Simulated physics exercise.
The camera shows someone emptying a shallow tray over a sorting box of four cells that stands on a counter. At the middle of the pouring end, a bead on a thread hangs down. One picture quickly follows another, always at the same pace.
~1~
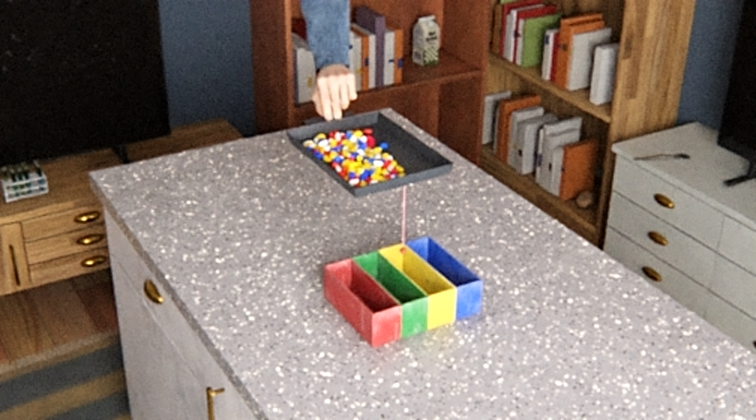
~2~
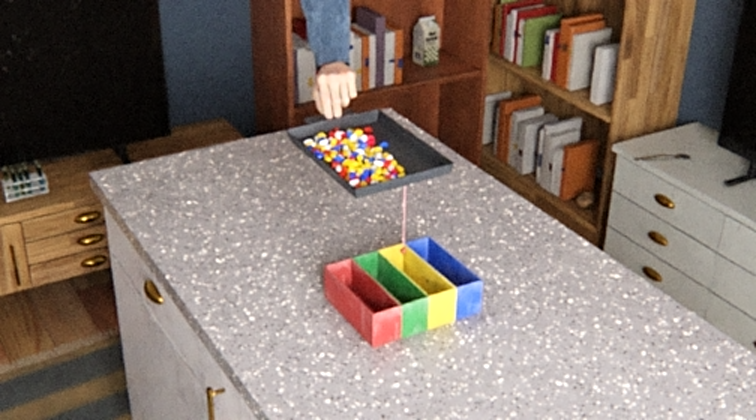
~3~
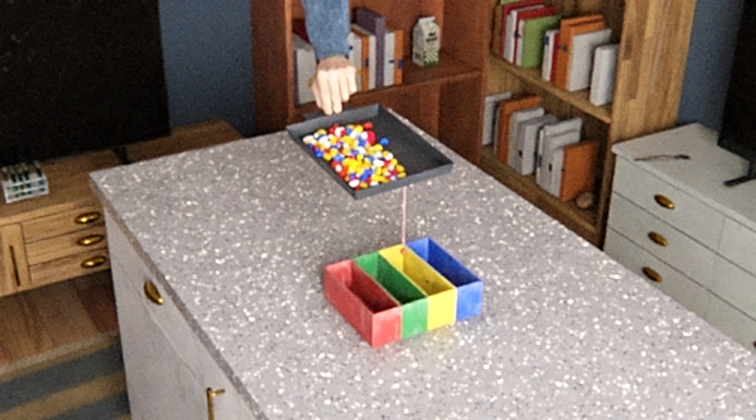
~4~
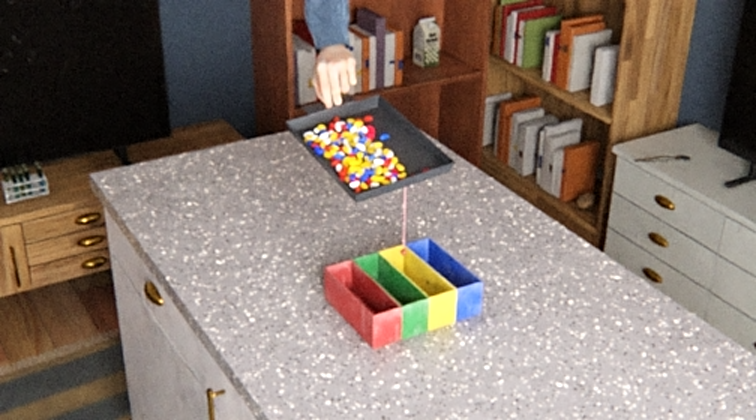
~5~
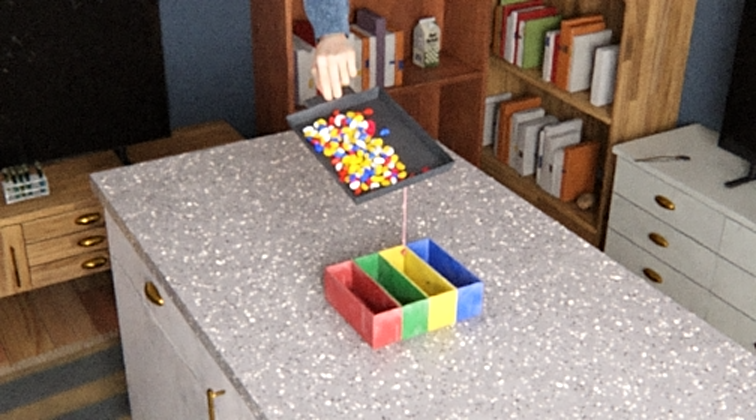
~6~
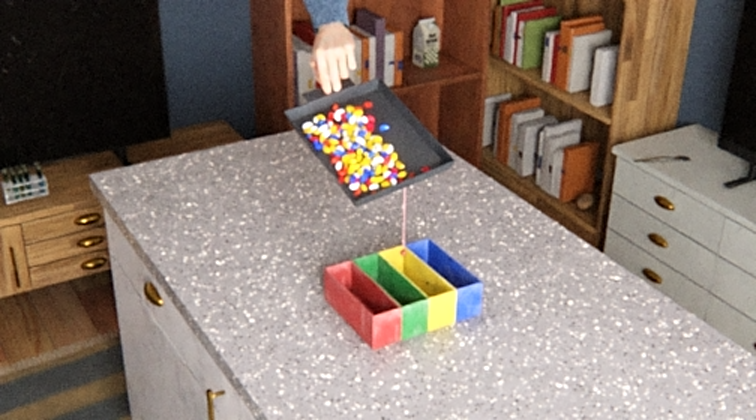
A hand in a blue sleeve raises the far side of a dark, shallow tray of red, yellow, blue and white jelly beans, seen from above at an angle in a furnished room. Below, red, green, yellow and blue cells stand left to right on a speckled grey counter, with bookshelves behind. The tray steepens, its near left corner dipping slightly, while the camera stays still.
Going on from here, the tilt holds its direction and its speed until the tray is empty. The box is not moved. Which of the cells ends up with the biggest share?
Red.
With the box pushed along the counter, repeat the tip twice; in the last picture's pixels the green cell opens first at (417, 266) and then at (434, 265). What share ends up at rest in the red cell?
In order, 20 % and 0 %.
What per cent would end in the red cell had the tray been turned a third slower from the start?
Roughly 60 in a hundred.
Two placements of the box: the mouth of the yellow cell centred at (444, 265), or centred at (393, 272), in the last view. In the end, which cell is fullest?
The first time red comes out on top, the second time the cell in green.
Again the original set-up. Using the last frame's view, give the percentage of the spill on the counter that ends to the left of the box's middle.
Looks to be around 100 per cent of the spill.
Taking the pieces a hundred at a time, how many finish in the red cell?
Roughly 50 %.
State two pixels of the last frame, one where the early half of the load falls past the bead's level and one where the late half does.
Initially about (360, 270); subsequently about (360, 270).
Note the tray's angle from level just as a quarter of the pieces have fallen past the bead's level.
That happens at close to 105 degrees.
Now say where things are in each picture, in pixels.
In the first picture, corners of the pouring end (356, 186) and (449, 163), level; middle of the load (357, 157), jelly beans; bead on its thread (403, 251); red cell (387, 323); green cell (415, 314); yellow cell (442, 305); blue cell (468, 297).
In the second picture, corners of the pouring end (356, 187) and (450, 162), level; middle of the load (358, 157).
In the third picture, corners of the pouring end (356, 189) and (450, 162), tipped barely, lowest at the left corner; middle of the load (357, 155).
In the fourth picture, corners of the pouring end (357, 192) and (450, 161), tipped a little, lowest at the left corner; middle of the load (356, 151).
In the fifth picture, corners of the pouring end (357, 195) and (450, 160), tipped a little, lowest at the left corner; middle of the load (356, 148).
In the sixth picture, corners of the pouring end (356, 198) and (450, 160), tipped clearly, lowest at the left corner; middle of the load (355, 146); red cell (387, 325); green cell (415, 316); yellow cell (442, 308); blue cell (469, 299).
Just after the last frame, tray tipped steeply; almost all on the tray; just a few falling or outside the box.
A moment on, tray tipped right over; the larger part on the tray; about a tenth in the red cell; just a few in the green cell; just a few in the yellow cell; about a tenth falling or outside the box.
Further on, tray tipped past a quarter turn; roughly half in the red cell; roughly a third in the green cell; just a few in the blue cell; just a few in the yellow cell; about a tenth falling or outside the box.
When it is over, tray tipped past a quarter turn; roughly half in the red cell; roughly a third in the green cell; just a few in the blue cell; just a few in the yellow cell; about a tenth outside the box.
